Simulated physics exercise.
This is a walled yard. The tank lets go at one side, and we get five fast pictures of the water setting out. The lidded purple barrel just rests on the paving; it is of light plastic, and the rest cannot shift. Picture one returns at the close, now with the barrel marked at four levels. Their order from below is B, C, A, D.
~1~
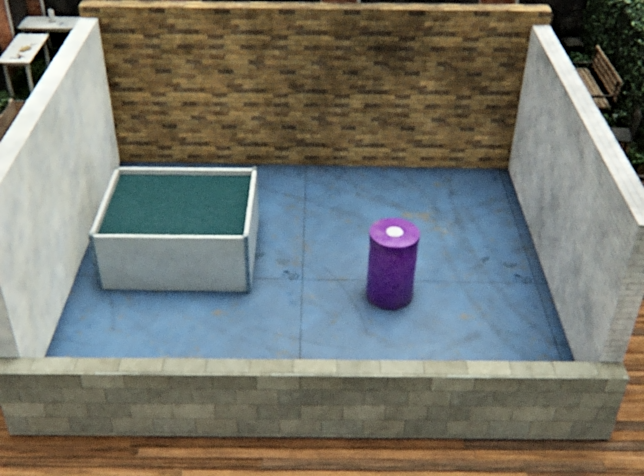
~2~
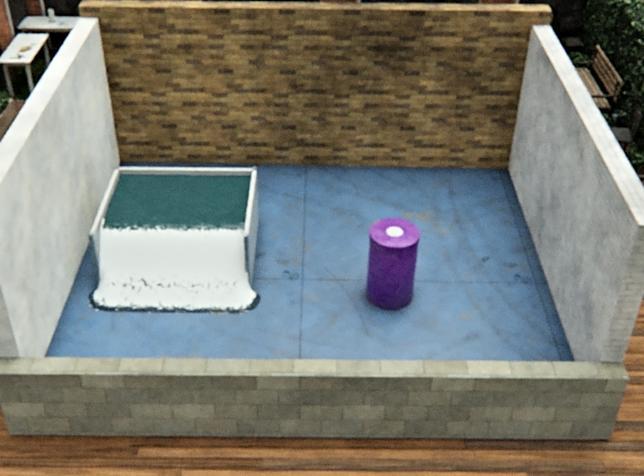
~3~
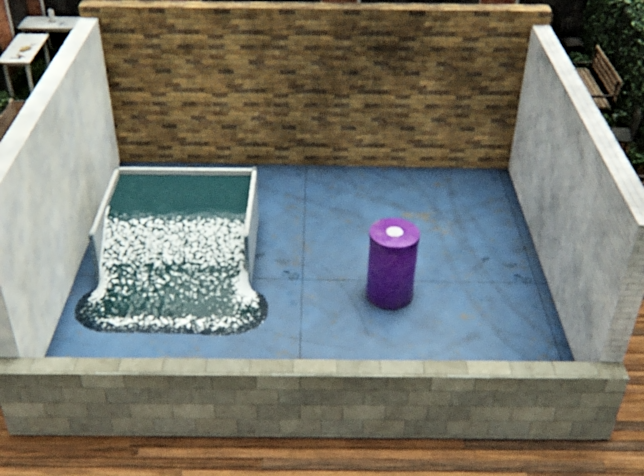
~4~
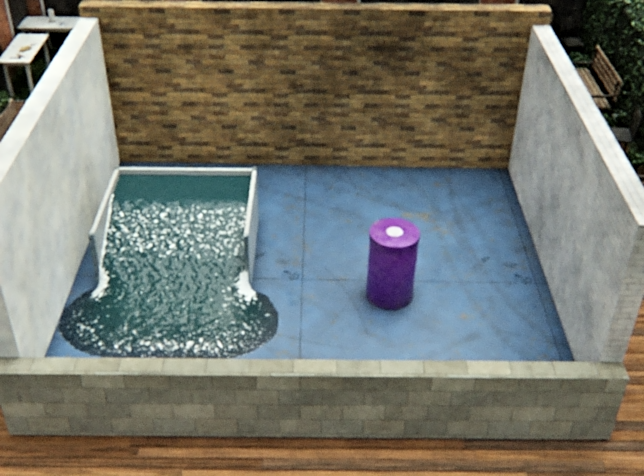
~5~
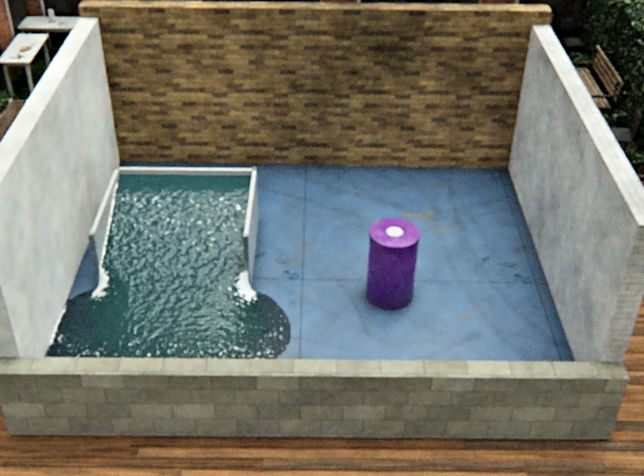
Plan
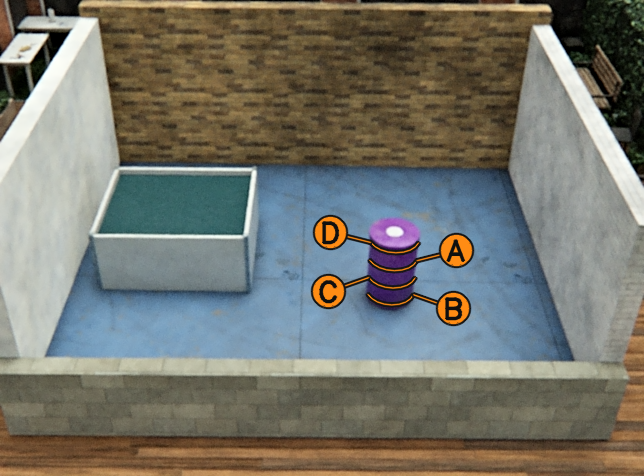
The video shows a walled yard with a full tank of green water on the left and a purple barrel on the right; the tank's front opens and water pours out, foaming and spreading across the blue ground toward the front wall.
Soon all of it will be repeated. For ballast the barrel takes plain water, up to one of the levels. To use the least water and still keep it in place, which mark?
The limit is C.
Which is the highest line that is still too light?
It is B.
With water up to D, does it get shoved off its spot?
No, that is safe.
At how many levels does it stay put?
Three of them.
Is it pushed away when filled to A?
No, not at all.
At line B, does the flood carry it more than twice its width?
No.
On the marked copy, A at (394, 270); B at (391, 304); C at (393, 288); D at (395, 252); from the bottom up B, C, A, D.
With A, it does not move.
With B, it is pushed about its own width away.
With C, it does not move.
With D, it does not move.
